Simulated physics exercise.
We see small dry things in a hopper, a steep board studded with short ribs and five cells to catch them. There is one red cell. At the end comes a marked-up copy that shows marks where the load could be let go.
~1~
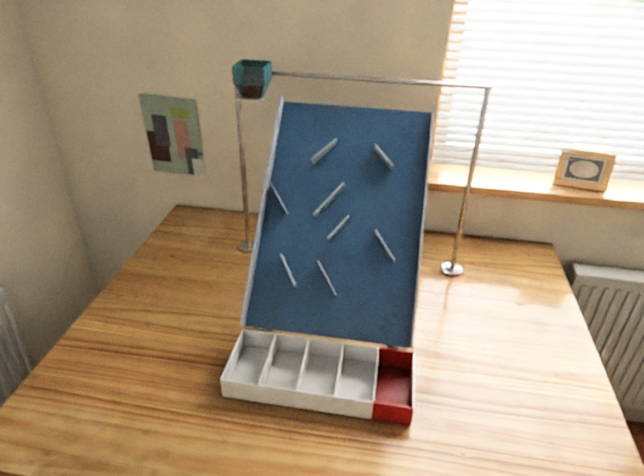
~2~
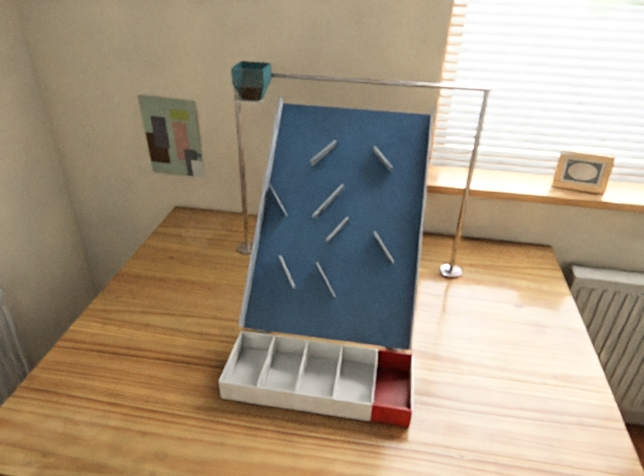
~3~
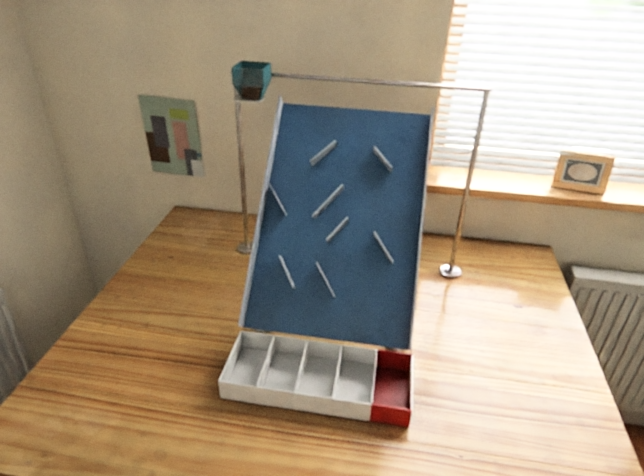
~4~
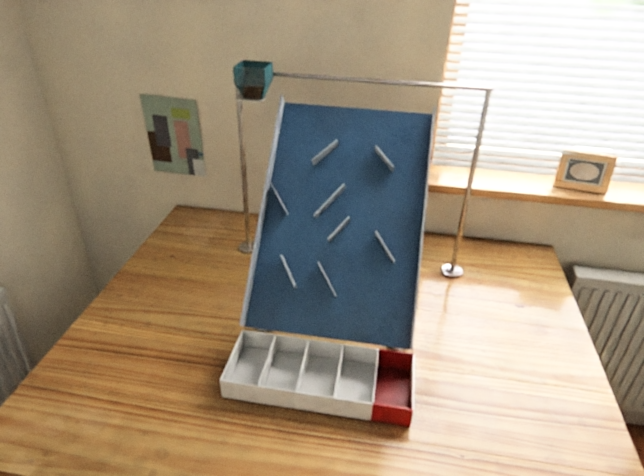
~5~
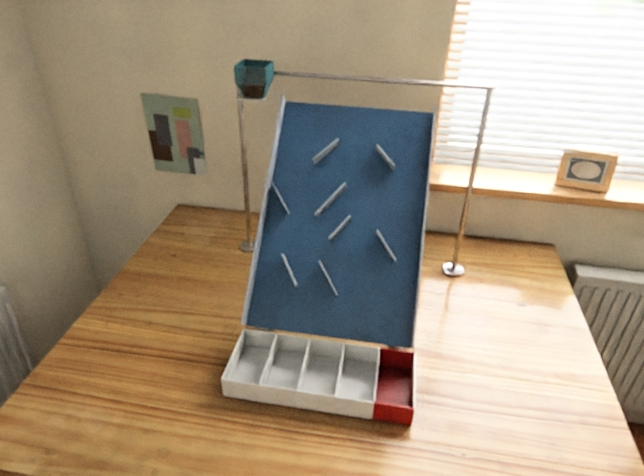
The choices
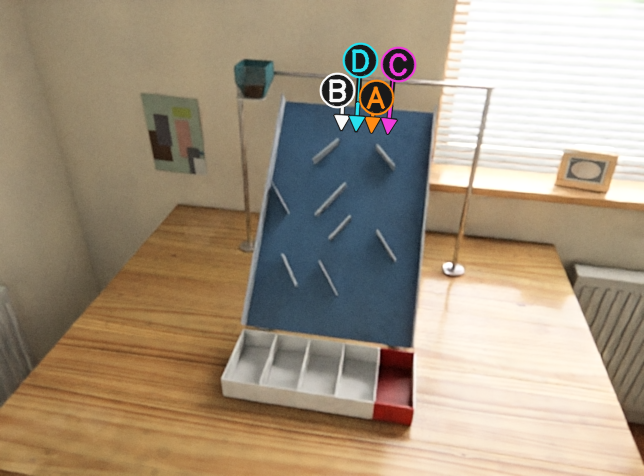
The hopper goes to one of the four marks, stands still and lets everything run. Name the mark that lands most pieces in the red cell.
Take C.
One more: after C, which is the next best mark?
Here it is mark A.
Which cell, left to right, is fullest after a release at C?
The fifth.
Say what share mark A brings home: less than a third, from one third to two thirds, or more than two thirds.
Mark A gives less than a third.
On the marked copy, mark A meets the board at (371, 127); mark B meets the board at (341, 124); mark C meets the board at (388, 128); mark D meets the board at (356, 125).
With A, close to a quarter in the red cell, close to two thirds in other cells, a small share outside the box.
With B, a small share in the red cell, the bulk in other cells, a small share outside the box.
With C, close to two thirds in the red cell, close to a quarter in other cells, a small share outside the box.
With D, a small share in the red cell, the bulk in other cells, a small share outside the box.
